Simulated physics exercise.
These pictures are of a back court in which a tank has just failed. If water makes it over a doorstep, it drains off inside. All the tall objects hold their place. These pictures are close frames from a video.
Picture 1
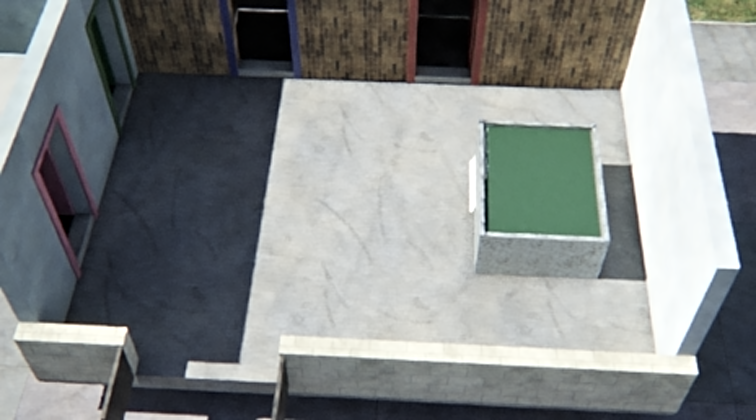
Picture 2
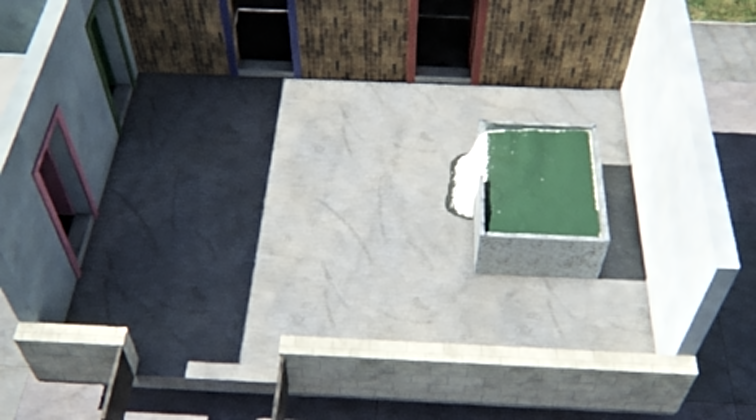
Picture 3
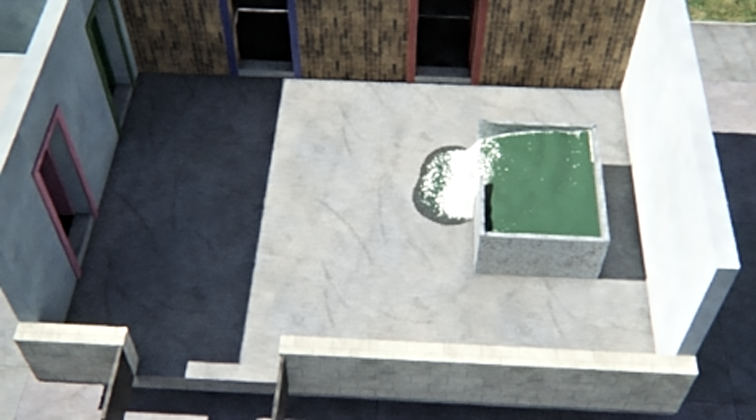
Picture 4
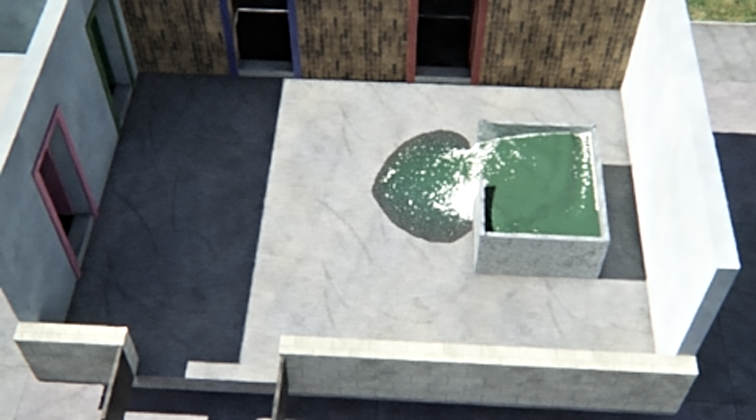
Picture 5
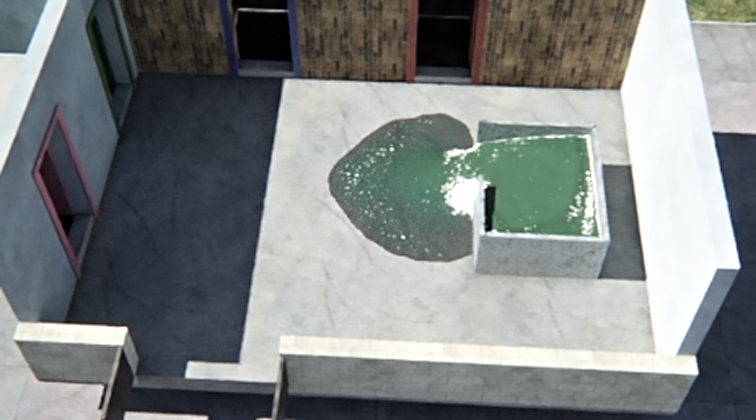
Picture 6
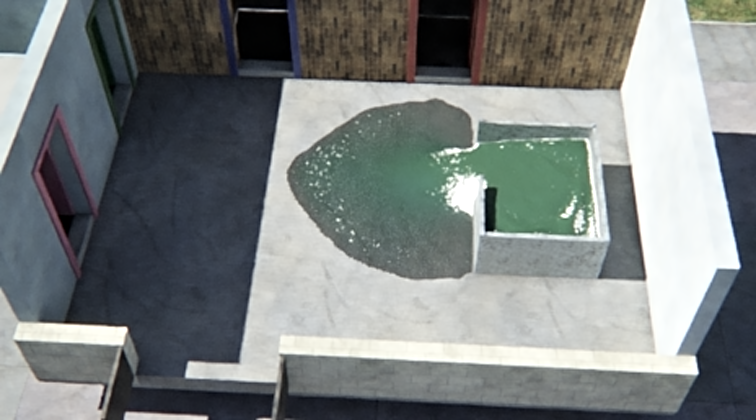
Green water pours from the left side of an open tank and spreads across the pale court.
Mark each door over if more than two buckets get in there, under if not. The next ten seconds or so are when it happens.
Red door - under; green door - over; blue door - under; pink door - under.
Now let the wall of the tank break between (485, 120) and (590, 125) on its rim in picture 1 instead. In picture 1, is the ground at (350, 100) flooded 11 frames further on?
Verdict: Wet.
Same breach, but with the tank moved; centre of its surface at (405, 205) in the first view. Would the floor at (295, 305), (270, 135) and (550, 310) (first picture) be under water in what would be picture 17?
Spot one is not touched, spot two is touched, spot three is not touched.
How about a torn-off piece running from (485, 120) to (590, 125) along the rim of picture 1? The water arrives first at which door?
I'd name the red-painted one.
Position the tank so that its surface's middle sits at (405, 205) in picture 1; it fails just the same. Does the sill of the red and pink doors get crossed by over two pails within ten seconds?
Briefly, the red door stays within the limit and the pink door overshoots.
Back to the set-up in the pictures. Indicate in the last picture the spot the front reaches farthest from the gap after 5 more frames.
I'd say near (141, 146).
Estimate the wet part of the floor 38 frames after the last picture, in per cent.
That's roughly 65 per cent.
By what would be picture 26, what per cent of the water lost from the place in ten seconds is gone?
My estimate is roughly 20 percent.
A moment on, water covers 45 % of the floor; the red door wet at the sill, nothing in, the green door not reached, the blue door wet at the sill, nothing in, the pink door not reached.
Next, water covers 60 % of the floor; the red door wet at the sill, nothing in, the green door wet at the sill, nothing in, the blue door wet at the sill, nothing in, the pink door wet at the sill, nothing in.
Then, water covers 65 % of the floor; the red door wet at the sill, nothing in, the green door far over two buckets in, the blue door under two buckets in, the pink door under two buckets in.
Later, water covers 65 % of the floor; the red door wet at the sill, nothing in, the green door far over two buckets in, the blue door under two buckets in, the pink door under two buckets in.
In the end, water covers 80 % of the floor; the red door wet at the sill, nothing in, the green door far over two buckets in, the blue door under two buckets in, the pink door under two buckets in.
